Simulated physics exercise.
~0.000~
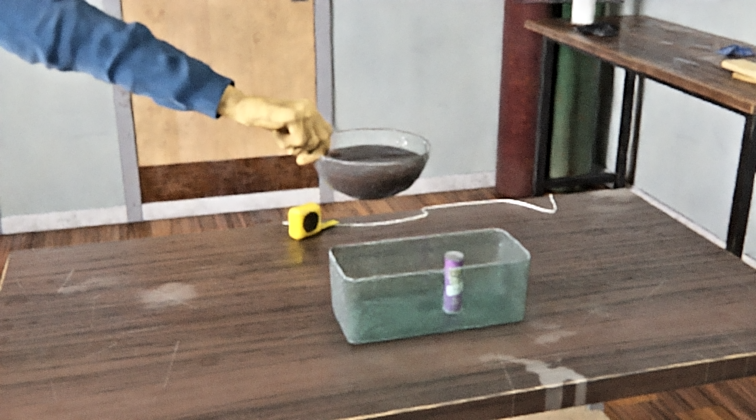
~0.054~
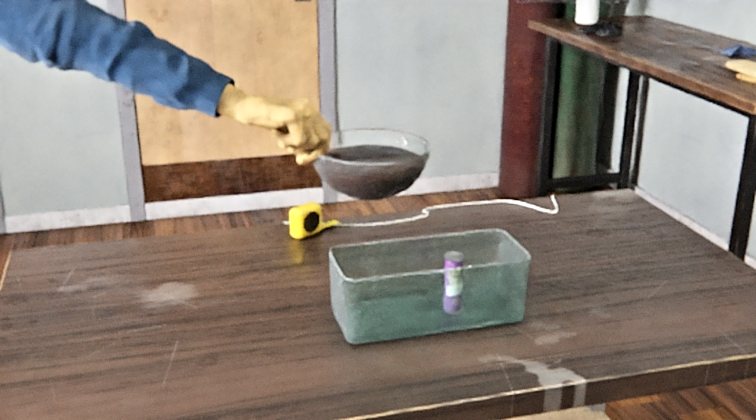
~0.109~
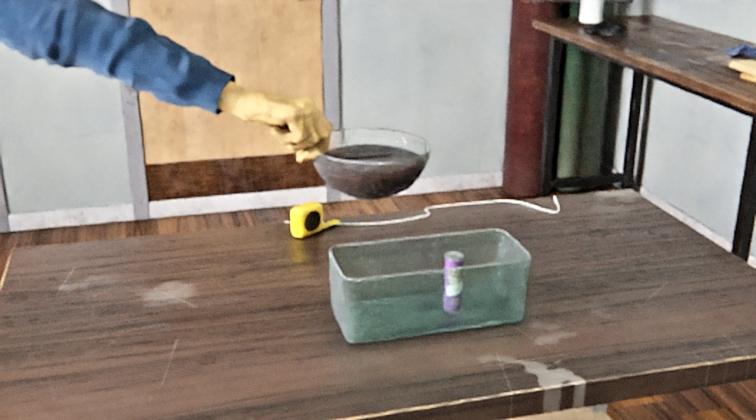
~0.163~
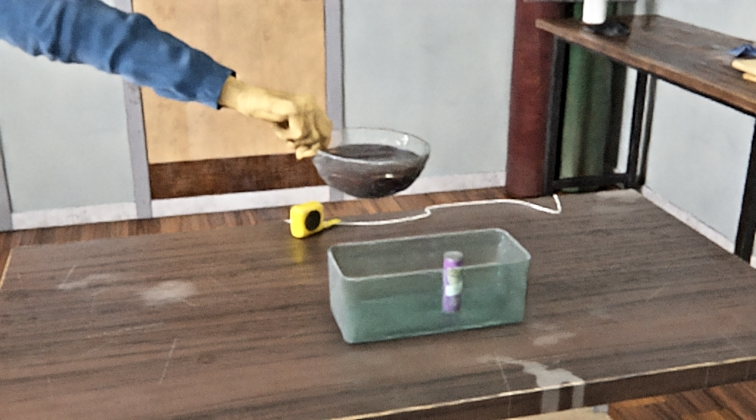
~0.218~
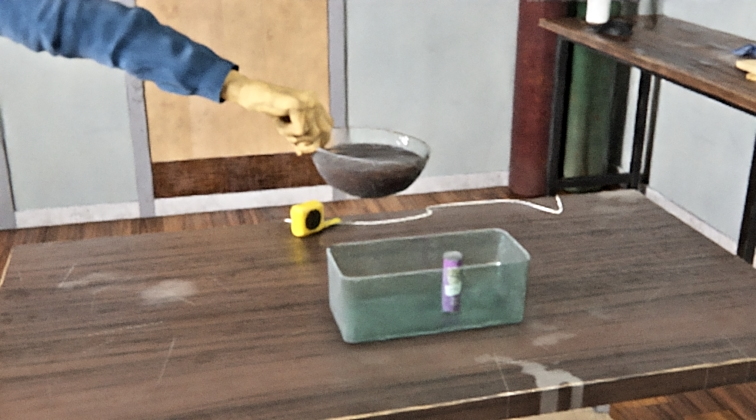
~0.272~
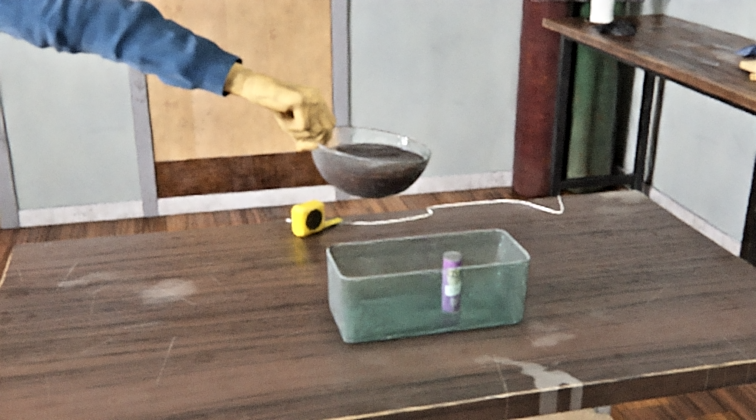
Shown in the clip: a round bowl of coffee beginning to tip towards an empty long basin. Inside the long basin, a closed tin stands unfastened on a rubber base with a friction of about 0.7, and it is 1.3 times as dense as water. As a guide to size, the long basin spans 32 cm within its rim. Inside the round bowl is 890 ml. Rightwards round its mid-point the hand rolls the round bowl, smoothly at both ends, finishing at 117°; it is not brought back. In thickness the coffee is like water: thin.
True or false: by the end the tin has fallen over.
False.
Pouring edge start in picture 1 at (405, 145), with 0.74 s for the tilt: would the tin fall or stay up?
After that, the tin overturns.
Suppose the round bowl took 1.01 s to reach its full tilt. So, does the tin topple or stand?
In that case the tin stays vertical.
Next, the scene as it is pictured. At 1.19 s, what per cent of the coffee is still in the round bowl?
About 0 % is still there.
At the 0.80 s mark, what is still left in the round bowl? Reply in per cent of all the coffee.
About 44 percent.
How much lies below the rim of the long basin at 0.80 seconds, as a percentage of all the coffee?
Near 20 in a hundred.
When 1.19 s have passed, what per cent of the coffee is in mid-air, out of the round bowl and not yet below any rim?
About 2 per cent.
After 0.80 s the tilt is 63° and 44 per cent is still to pour; the tin stands where it began.
After 1.19 s the tilt is 103° and 0 per cent is still to pour; the tin stands where it began.
After 1.59 s the tilt is 117° and 0 per cent is still to pour; the tin stands where it began.
After 2.03 s the tilt is 117° and 0 per cent is still to pour; the tin stands where it began.
In the end the tin stands where it began.
